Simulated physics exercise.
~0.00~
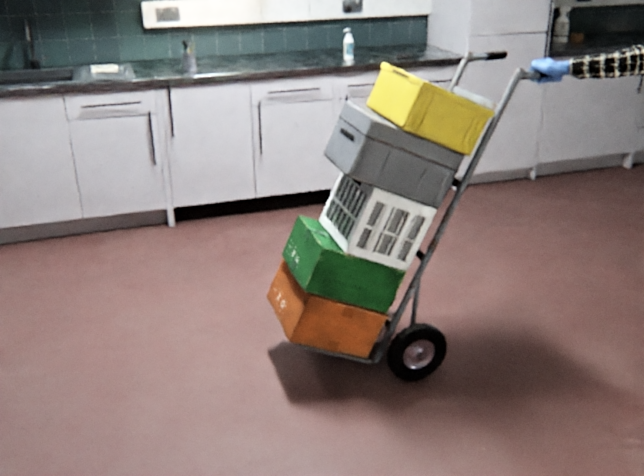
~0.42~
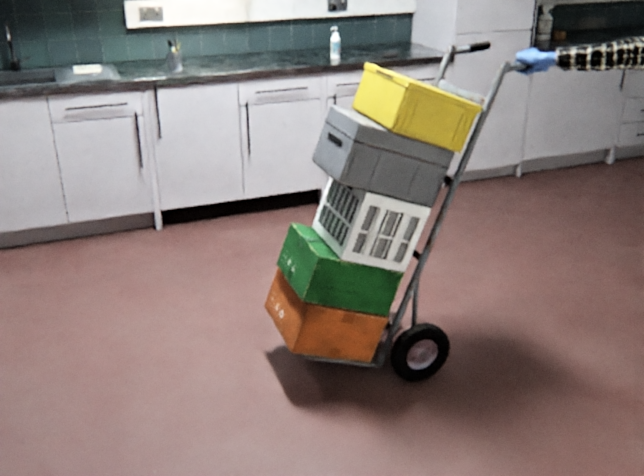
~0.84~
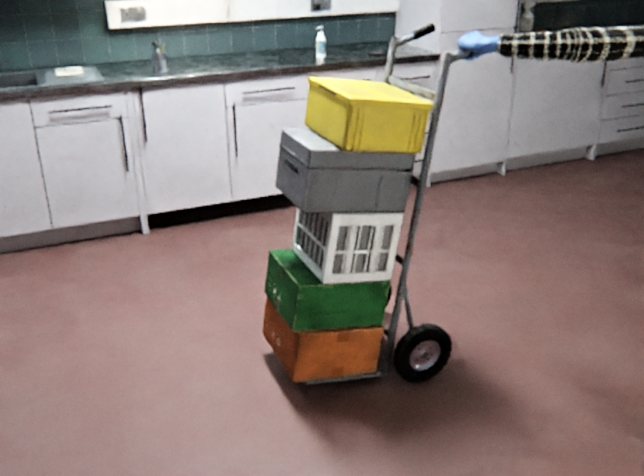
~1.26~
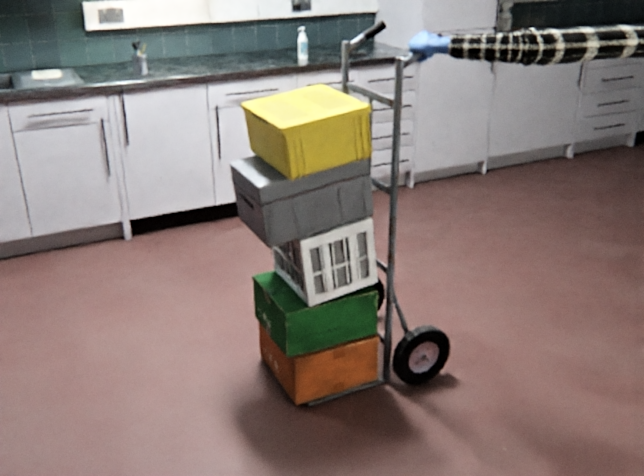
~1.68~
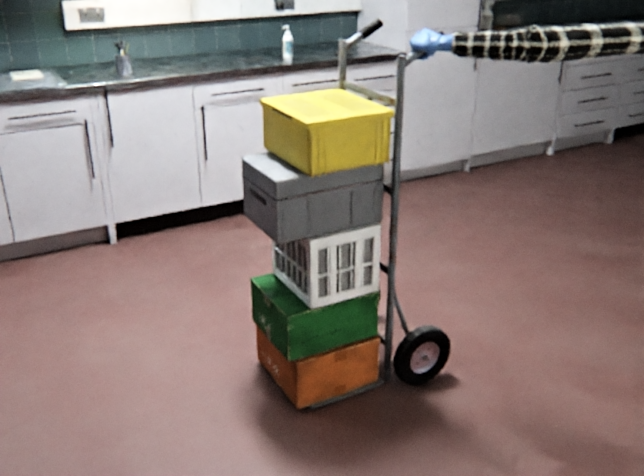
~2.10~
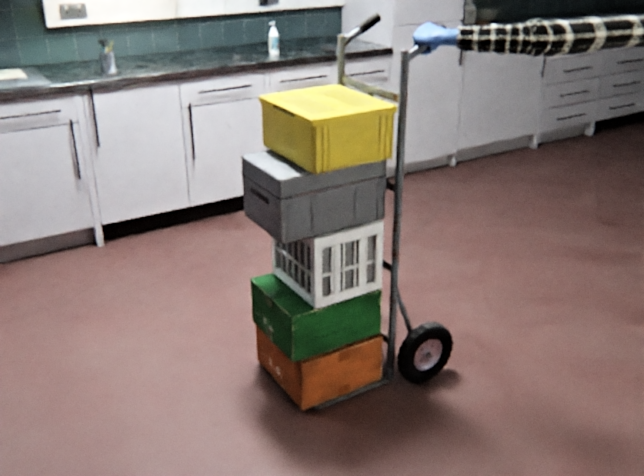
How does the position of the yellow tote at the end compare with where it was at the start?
It ends up further to the left and slightly lower in view, still on top of the stack, now that the hand truck stands upright.
